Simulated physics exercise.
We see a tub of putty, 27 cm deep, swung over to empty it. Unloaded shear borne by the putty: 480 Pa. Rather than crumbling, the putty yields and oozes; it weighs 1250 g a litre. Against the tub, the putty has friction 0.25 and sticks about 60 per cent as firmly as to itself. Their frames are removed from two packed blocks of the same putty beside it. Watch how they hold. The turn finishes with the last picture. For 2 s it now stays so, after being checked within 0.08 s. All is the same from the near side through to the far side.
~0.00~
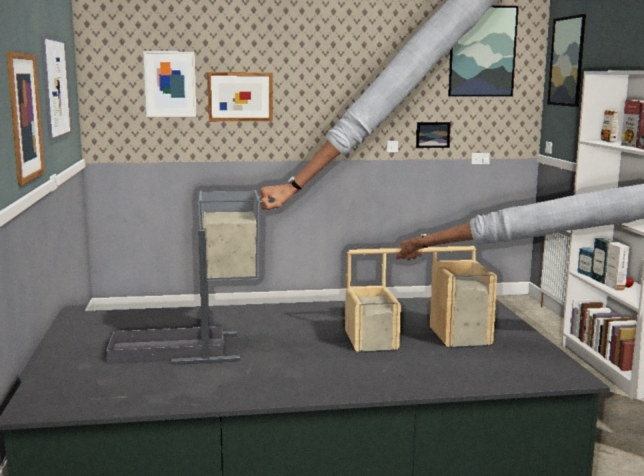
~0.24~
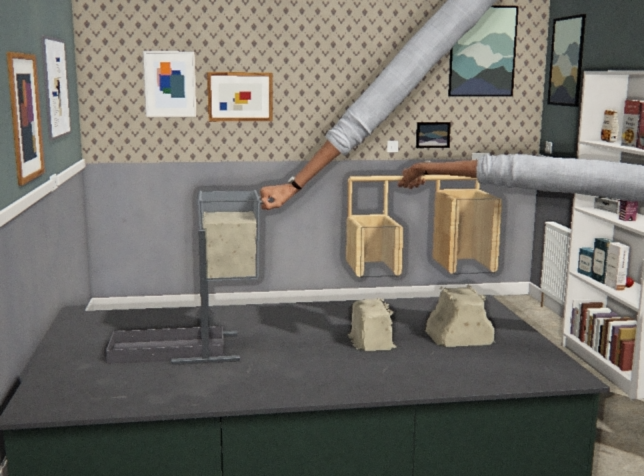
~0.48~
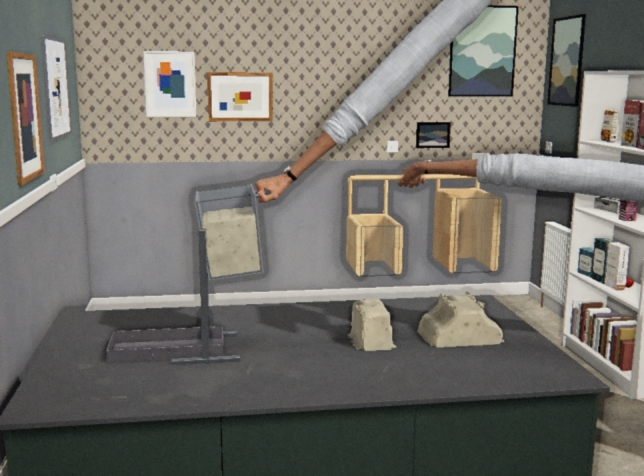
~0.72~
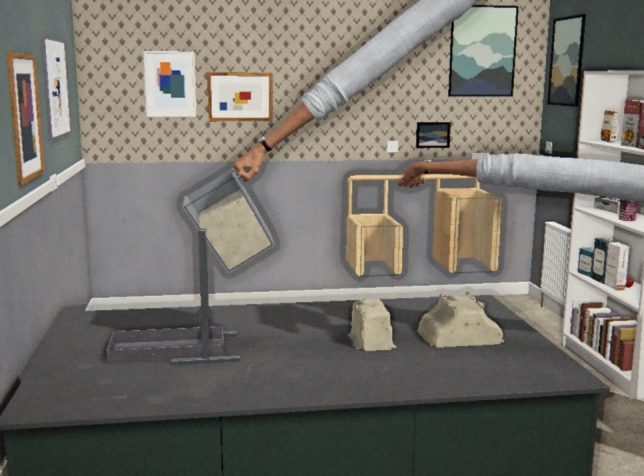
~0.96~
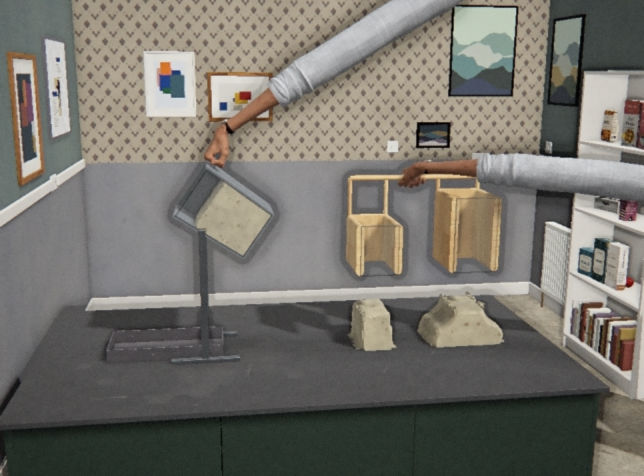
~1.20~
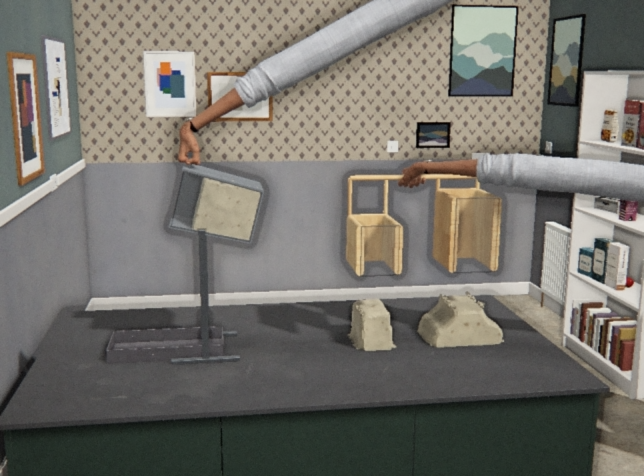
On a dark countertop in a room with patterned wallpaper, one hand lifts two joined wooden moulds off a pair of pale putty blocks, and the taller right block slumps and spreads more than the left. The other hand then swings a grey tub of putty over toward its right side on a stand.
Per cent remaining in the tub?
Roughly 100 %.
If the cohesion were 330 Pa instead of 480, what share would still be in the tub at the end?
100 %.
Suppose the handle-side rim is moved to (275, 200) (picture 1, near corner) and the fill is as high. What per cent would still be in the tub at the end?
In that case close to 100 %.
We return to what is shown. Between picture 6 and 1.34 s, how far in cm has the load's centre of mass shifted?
I'd estimate roughly 0 centimetres.
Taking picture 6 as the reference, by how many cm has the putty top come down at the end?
0 cm.
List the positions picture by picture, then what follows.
Handle-side rim at (257, 200), tilt 0 degrees; top of the putty at (204, 223); blocks stand 15 cm, 23 cm (left to right), in the first frame.
Handle-side rim at (257, 200), tilt 0 degrees; top of the putty at (204, 223); blocks stand 14 cm, 18 cm (left to right), in the second frame.
Handle-side rim at (253, 194), tilt 7 degrees; top of the putty at (250, 217); blocks stand 14 cm, 15 cm (left to right), in the third frame.
Handle-side rim at (233, 177), tilt 30 degrees; top of the putty at (241, 199); blocks stand 14 cm, 15 cm (left to right), in the fourth frame.
Handle-side rim at (206, 169), tilt 55 degrees; top of the putty at (227, 185); blocks stand 14 cm, 15 cm (left to right), in the fifth frame.
Handle-side rim at (183, 172), tilt 75 degrees; top of the putty at (209, 181); blocks stand 14 cm, 15 cm (left to right), in the sixth frame.
After 1.34 s, the tub is at 75 degrees and holds 100 %.
After 1.51 s, the tub is at 75 degrees and holds 100 %.
After 1.68 s, the tub is at 75 degrees and holds 100 %.
After 1.85 s, the tub is at 75 degrees and holds 100 %.
After 3.20 s, at the end, the tub is at 75 degrees and holds 100 %.
